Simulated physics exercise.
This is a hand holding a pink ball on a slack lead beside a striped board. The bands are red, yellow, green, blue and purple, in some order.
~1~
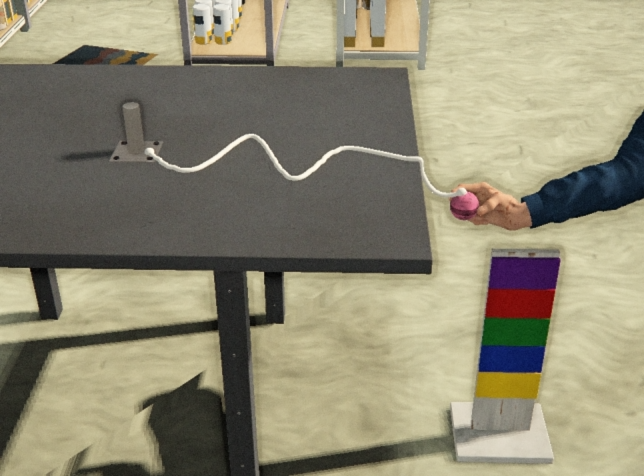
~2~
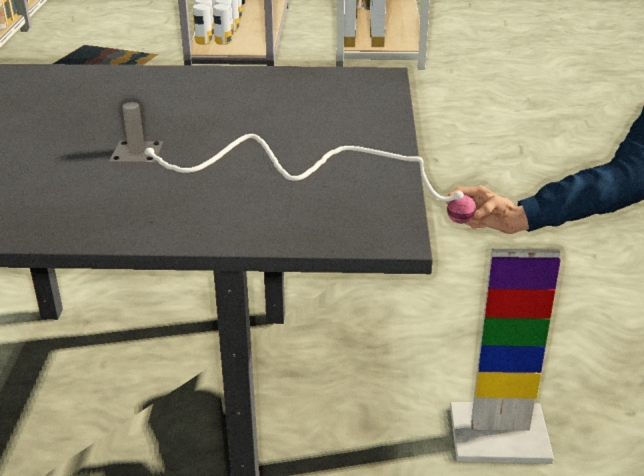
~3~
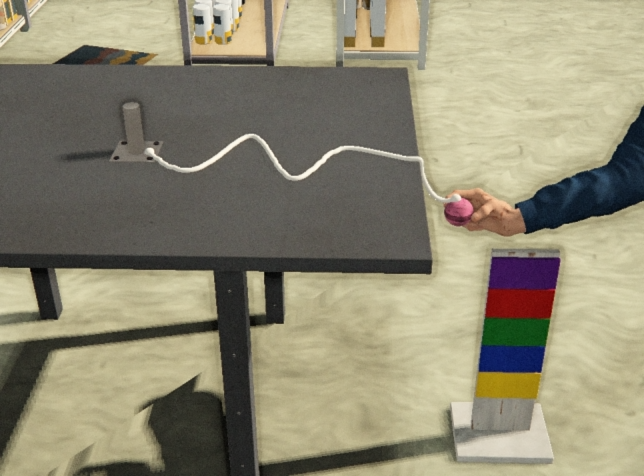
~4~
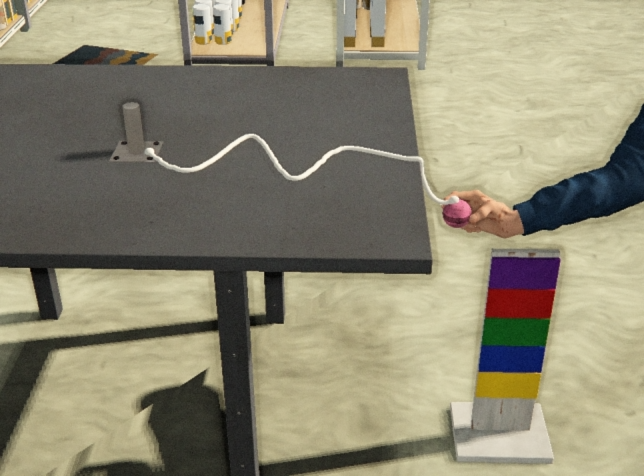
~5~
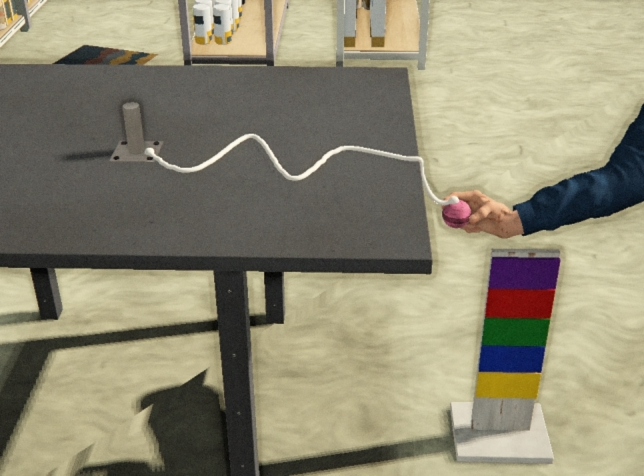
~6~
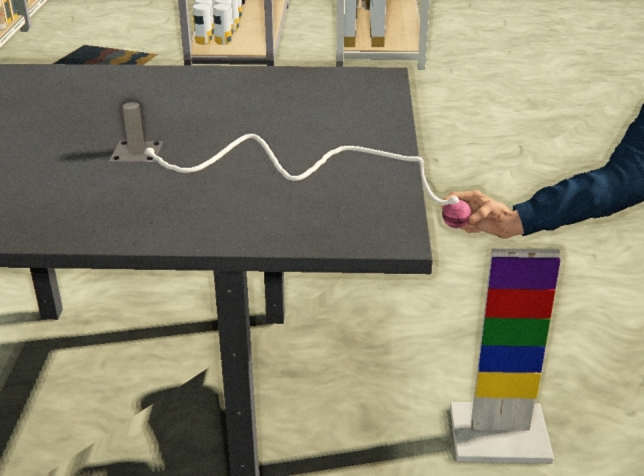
In a room with a pale, mottled floor, a dark grey table is seen from above at an angle. A wavy white cord runs from a small metal post on the left to a pink ball held beyond the right edge, above a board banded purple, red, green, blue and yellow. The hand shifts the ball slightly left and down, then stays nearly still, while the view remains fixed.
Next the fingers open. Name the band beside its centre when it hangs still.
The lead holds its middle at blue.
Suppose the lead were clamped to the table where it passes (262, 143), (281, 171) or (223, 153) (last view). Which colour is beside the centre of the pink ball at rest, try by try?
Taking them in turn: Red; purple; green.
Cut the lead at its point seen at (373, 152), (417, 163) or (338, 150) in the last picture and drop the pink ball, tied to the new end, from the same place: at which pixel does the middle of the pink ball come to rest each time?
Try by try, around (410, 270), (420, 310) and (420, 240).
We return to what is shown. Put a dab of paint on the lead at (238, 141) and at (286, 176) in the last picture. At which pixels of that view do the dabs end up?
They go to (291, 156) and to (405, 157).
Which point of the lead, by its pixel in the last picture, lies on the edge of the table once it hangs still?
That spot is around (302, 177).
Early on, ball near (422, 352); level with blue.
Midway, ball near (405, 345); level with blue.
Finally, ball near (407, 349); level with blue. At blue.
